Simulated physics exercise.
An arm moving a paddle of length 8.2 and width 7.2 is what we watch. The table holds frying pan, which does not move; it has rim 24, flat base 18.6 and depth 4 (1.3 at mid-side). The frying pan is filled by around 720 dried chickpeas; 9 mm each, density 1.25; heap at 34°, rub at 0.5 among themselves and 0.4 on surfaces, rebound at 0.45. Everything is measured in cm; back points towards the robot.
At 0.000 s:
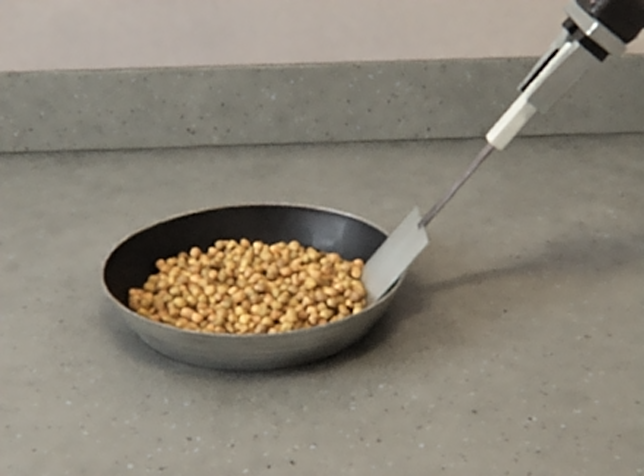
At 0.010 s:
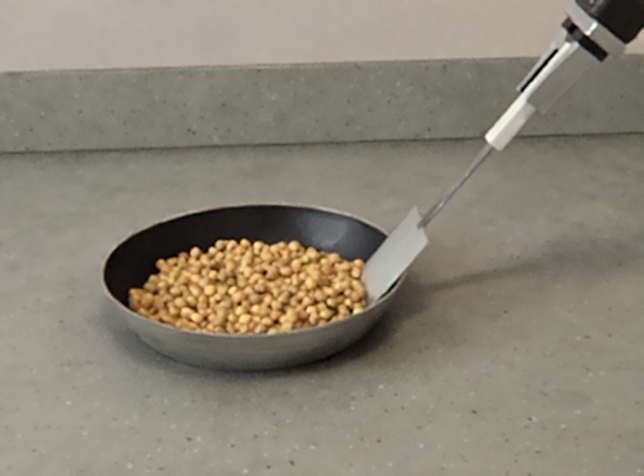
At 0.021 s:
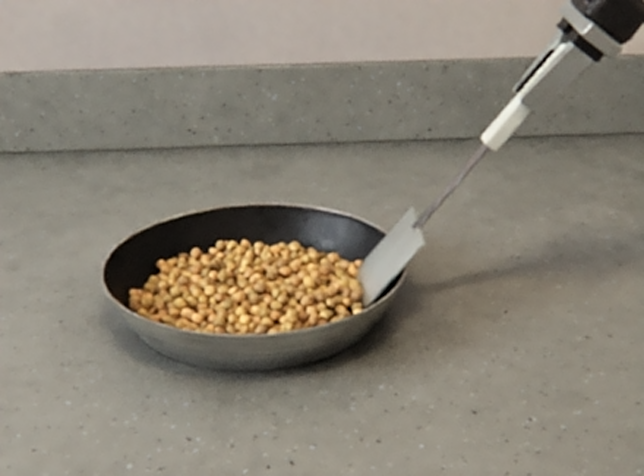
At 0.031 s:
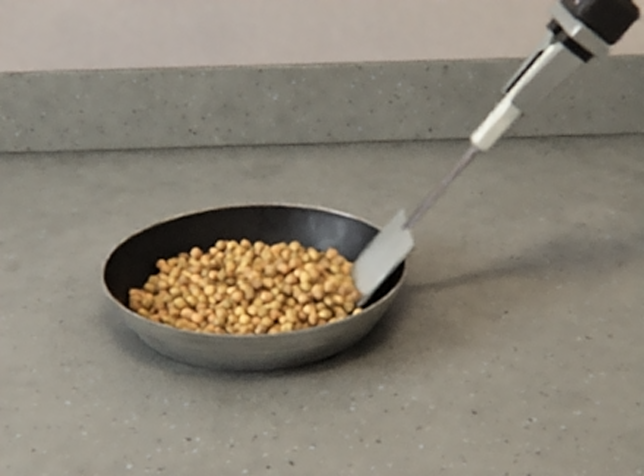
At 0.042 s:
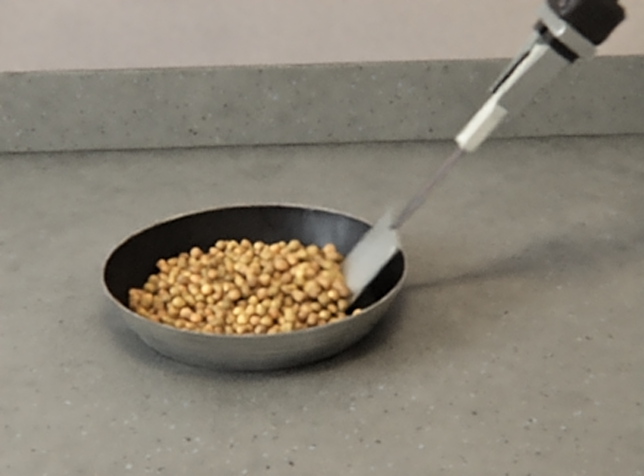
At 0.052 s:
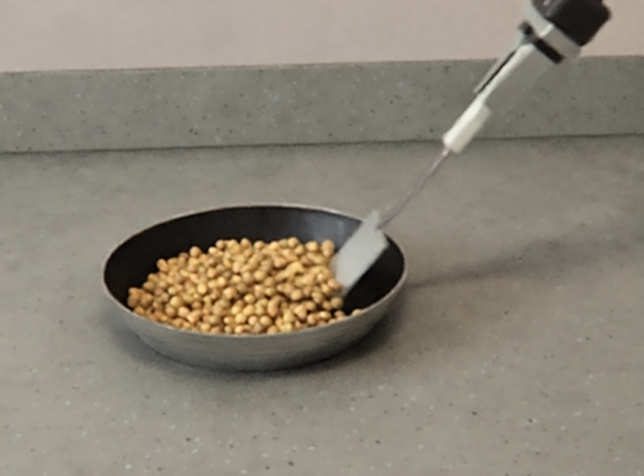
In the video, a robotic arm holds a light grey paddle at the right side of a dark frying pan of chickpeas, then moves it left a short way, pushing the nearest chickpeas while the pan stays still.
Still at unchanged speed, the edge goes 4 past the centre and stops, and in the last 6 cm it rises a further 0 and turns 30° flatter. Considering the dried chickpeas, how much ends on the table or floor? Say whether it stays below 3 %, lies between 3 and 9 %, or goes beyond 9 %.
It stays below 3 %.
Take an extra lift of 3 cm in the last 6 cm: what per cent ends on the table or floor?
Some 5 in a hundred.
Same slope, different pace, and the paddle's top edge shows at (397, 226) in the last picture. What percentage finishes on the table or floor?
My guess is around 0 percent.
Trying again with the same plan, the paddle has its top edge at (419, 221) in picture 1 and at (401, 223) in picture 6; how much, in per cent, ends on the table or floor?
About 0 per cent.
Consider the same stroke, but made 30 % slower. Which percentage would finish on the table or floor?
About 0 per cent.
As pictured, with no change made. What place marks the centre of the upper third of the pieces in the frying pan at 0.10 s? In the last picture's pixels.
Near (237, 285).
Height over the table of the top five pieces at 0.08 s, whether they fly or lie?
Estimated height above table: Approx. 4 cm.
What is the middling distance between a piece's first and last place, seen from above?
About 3 cm.
After 0.08 s, sloping 49°, highest piece 5 above the table; 723 in the frying pan.
After 0.10 s, sloping 39°, highest piece 5 above the table; 723 in the frying pan.
After 0.31 s, sloping 21°, highest piece 4 above the table; 722 in the frying pan, 1 on the table or floor.
After 1.36 s, sloping 21°, highest piece 4 above the table; 722 in the frying pan, 1 on the table or floor.
In the end, 722 in the frying pan, 1 on the table or floor. That is 0 % on the table or floor.
